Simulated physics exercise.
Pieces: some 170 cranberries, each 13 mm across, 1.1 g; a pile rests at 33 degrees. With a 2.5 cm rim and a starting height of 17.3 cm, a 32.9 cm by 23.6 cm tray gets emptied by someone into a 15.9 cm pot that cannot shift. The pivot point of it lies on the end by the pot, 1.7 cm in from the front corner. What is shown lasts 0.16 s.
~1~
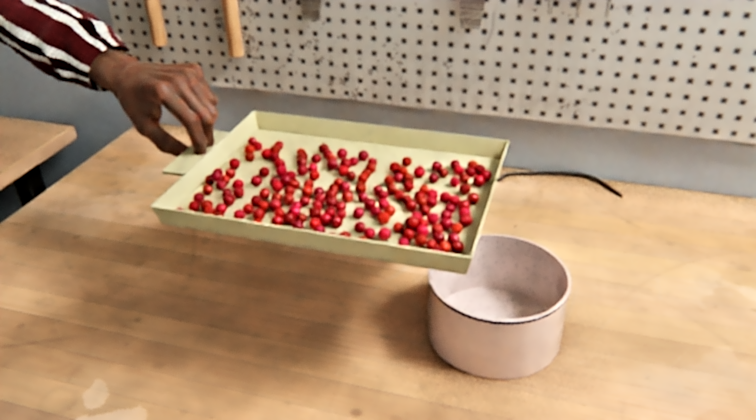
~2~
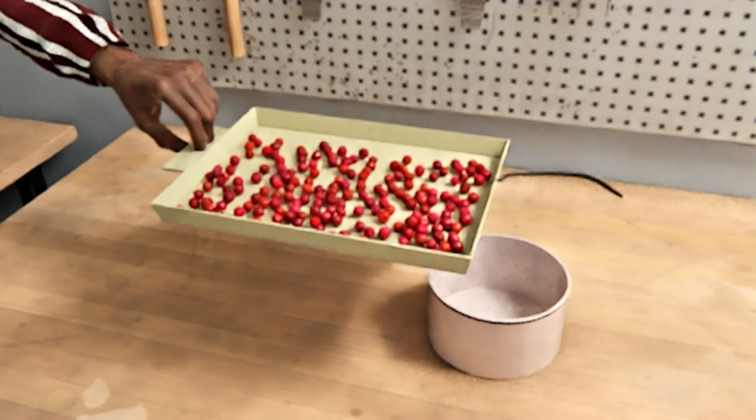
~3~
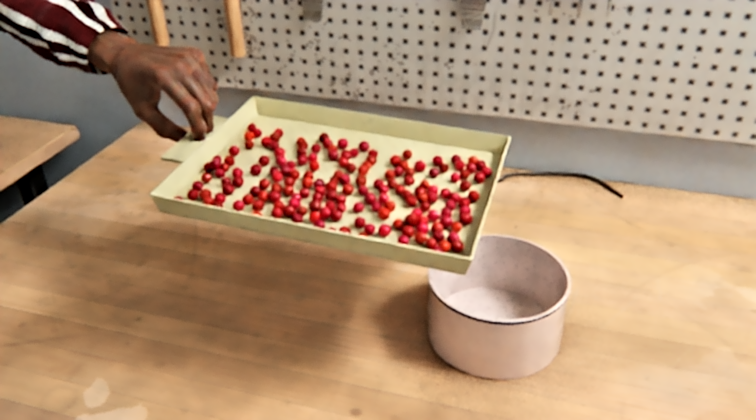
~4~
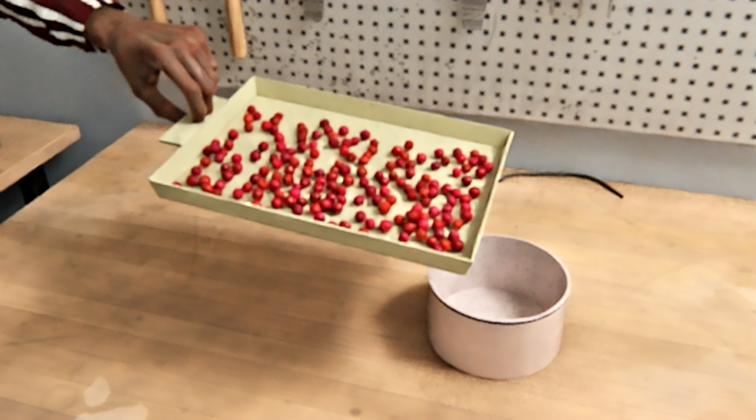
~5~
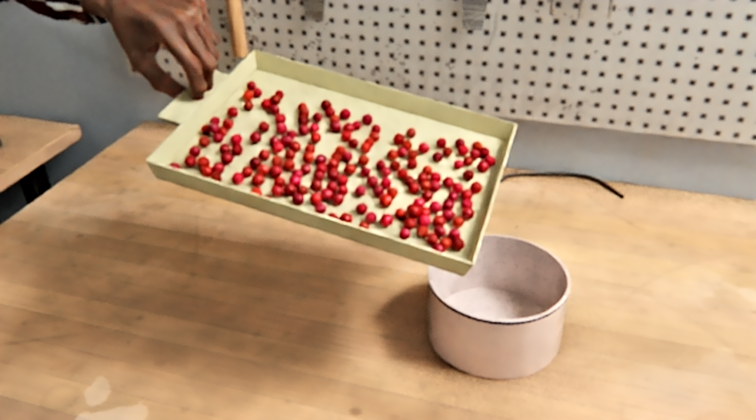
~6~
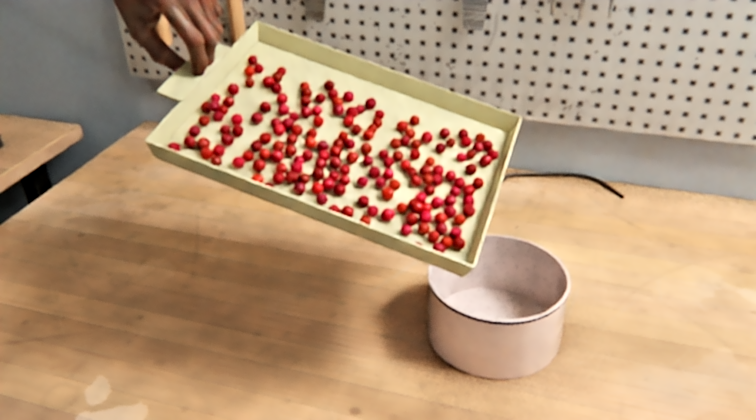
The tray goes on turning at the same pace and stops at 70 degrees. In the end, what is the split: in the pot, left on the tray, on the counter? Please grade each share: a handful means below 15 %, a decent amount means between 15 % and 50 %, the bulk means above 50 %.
Pot: A handful, tray: A decent amount, counter: The bulk.
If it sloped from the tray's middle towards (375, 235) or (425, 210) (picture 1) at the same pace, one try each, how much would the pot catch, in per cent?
Estimate: Some 0 % and some 5 % respectively.
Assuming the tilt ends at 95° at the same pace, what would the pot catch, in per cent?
It would land at about 0 percent.
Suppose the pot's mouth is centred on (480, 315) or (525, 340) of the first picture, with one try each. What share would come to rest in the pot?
Some 10 and 35 per cent.
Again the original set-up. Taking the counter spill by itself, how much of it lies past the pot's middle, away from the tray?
It comes to near 90 percent.
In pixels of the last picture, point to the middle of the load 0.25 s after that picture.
Approximately (424, 158) in the final picture.
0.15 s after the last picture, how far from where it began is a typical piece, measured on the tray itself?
Roughly 1 cm.
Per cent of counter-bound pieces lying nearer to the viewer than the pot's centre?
Roughly 100 per cent.
Then, 0.15 s after the last picture, tilt 47 degrees; the tray holds 100 %, the pot 0 %.
Then, 0.25 s after the last picture, tilt 64 degrees; the tray holds 100 %, the pot 0 %.
Then, 0.49 s after the last picture, tilt 70 degrees; the tray holds 40 %, the pot 0 %.
In the end, pot 0 %, tray 35 %, counter 65 %.
